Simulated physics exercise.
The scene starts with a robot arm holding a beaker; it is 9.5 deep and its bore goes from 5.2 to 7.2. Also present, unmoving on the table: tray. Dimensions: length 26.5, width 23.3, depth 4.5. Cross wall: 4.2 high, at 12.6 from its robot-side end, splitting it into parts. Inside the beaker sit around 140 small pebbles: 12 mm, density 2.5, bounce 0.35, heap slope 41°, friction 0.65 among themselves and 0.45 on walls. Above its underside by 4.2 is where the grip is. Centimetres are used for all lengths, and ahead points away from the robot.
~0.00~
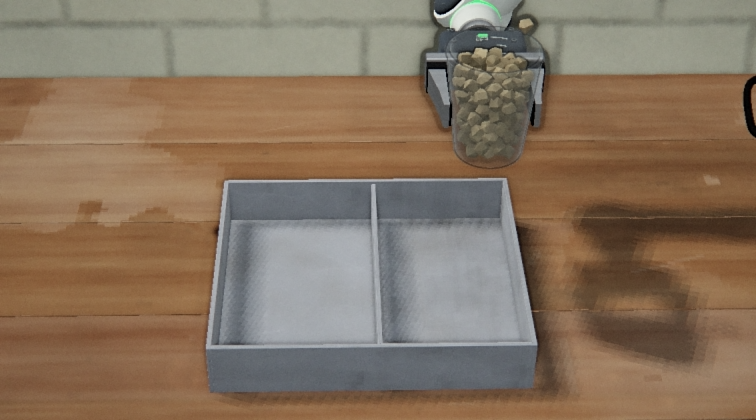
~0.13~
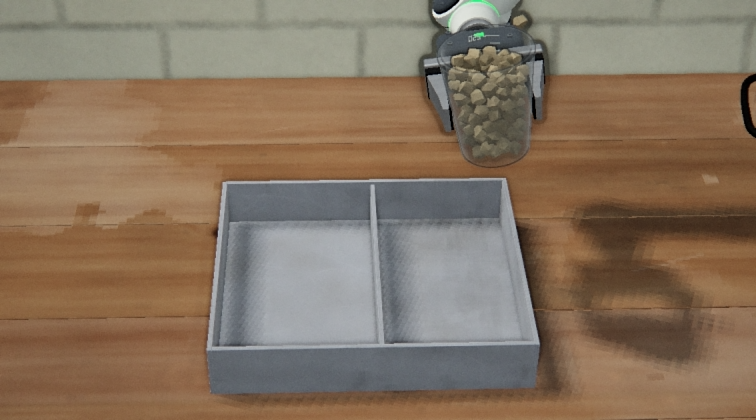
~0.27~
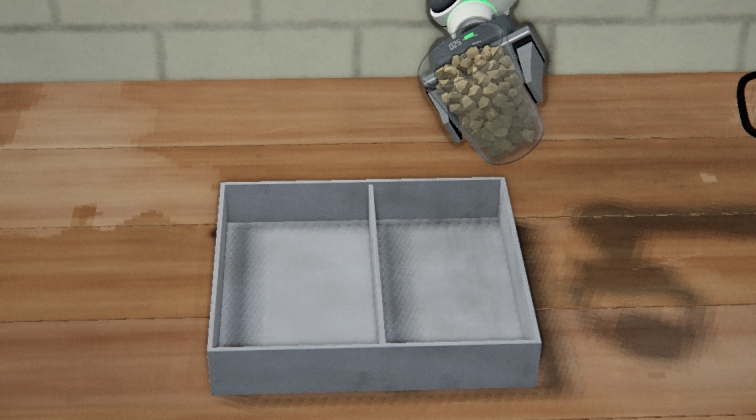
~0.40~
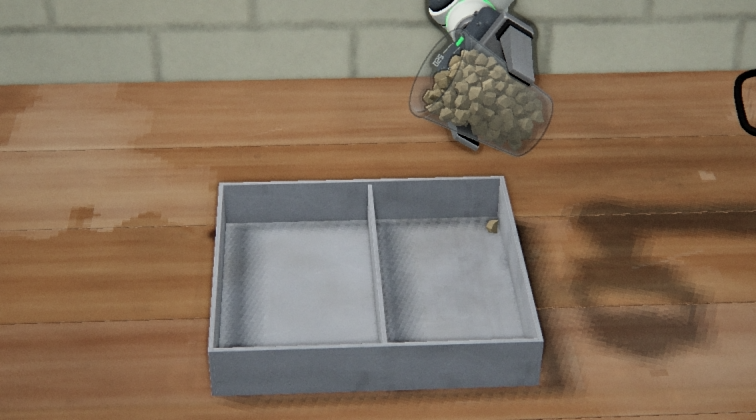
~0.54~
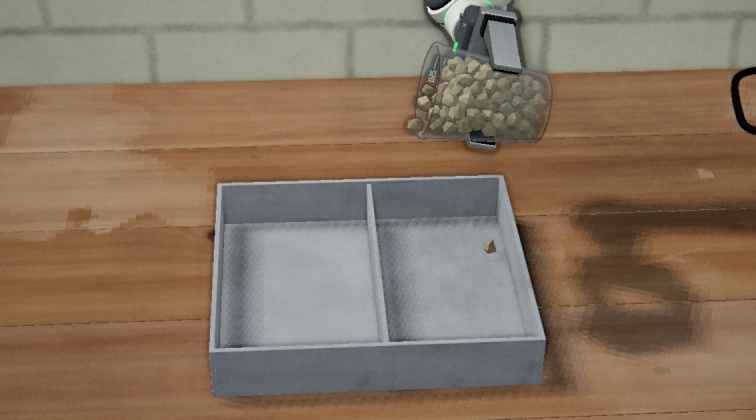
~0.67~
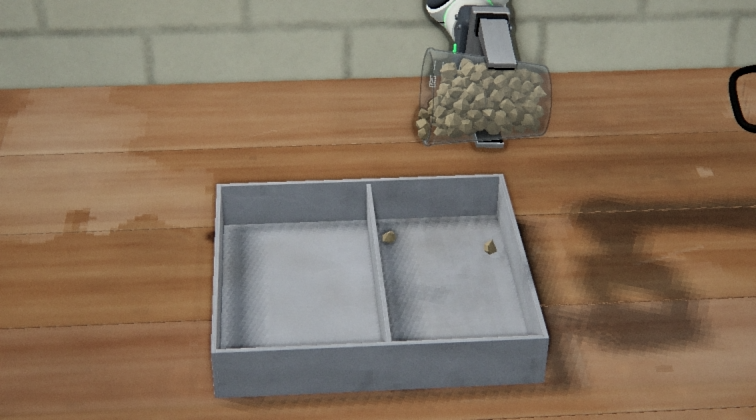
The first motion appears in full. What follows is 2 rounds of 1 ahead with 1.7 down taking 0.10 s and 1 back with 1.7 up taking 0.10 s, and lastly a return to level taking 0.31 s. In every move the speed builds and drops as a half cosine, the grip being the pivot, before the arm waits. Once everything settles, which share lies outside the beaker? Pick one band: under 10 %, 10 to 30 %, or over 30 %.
10 to 30 %.
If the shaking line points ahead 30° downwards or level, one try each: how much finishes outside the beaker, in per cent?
Near 35 and 50 percent respectively.
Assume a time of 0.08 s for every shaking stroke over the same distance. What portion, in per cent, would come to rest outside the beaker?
20 %.
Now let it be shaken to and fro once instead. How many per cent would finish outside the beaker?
Then roughly 10 percent.
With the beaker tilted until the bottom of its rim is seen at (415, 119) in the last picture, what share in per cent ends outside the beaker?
Estimate: About 5 per cent.
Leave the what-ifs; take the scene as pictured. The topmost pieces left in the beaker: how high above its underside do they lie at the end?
I'd put it at close to 9.0 centimetres.
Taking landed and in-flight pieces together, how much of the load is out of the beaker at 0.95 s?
Roughly 10 percent is out.
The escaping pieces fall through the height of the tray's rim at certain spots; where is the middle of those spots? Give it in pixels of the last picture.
They come down centred close to (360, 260).
By 0.95 s, tilted 86° forward, highest piece 21 above the table; 125 in the beaker, 5 in the far-side part, 2 in the robot-side part, 4 in flight or on a rim.
By 1.24 s, tilted 37° forward, highest piece 23 above the table; 118 in the beaker, 10 in the far-side part, 7 in the robot-side part, 1 in flight or on a rim.
By 1.58 s, level, highest piece 25 above the table; 118 in the beaker, 11 in the far-side part, 7 in the robot-side part.
By 2.63 s, level, highest piece 25 above the table; 118 in the beaker, 11 in the far-side part, 7 in the robot-side part.
Final count, 118 in the beaker, 11 in the far-side part, 7 in the robot-side part. That is 13 % outside the beaker.
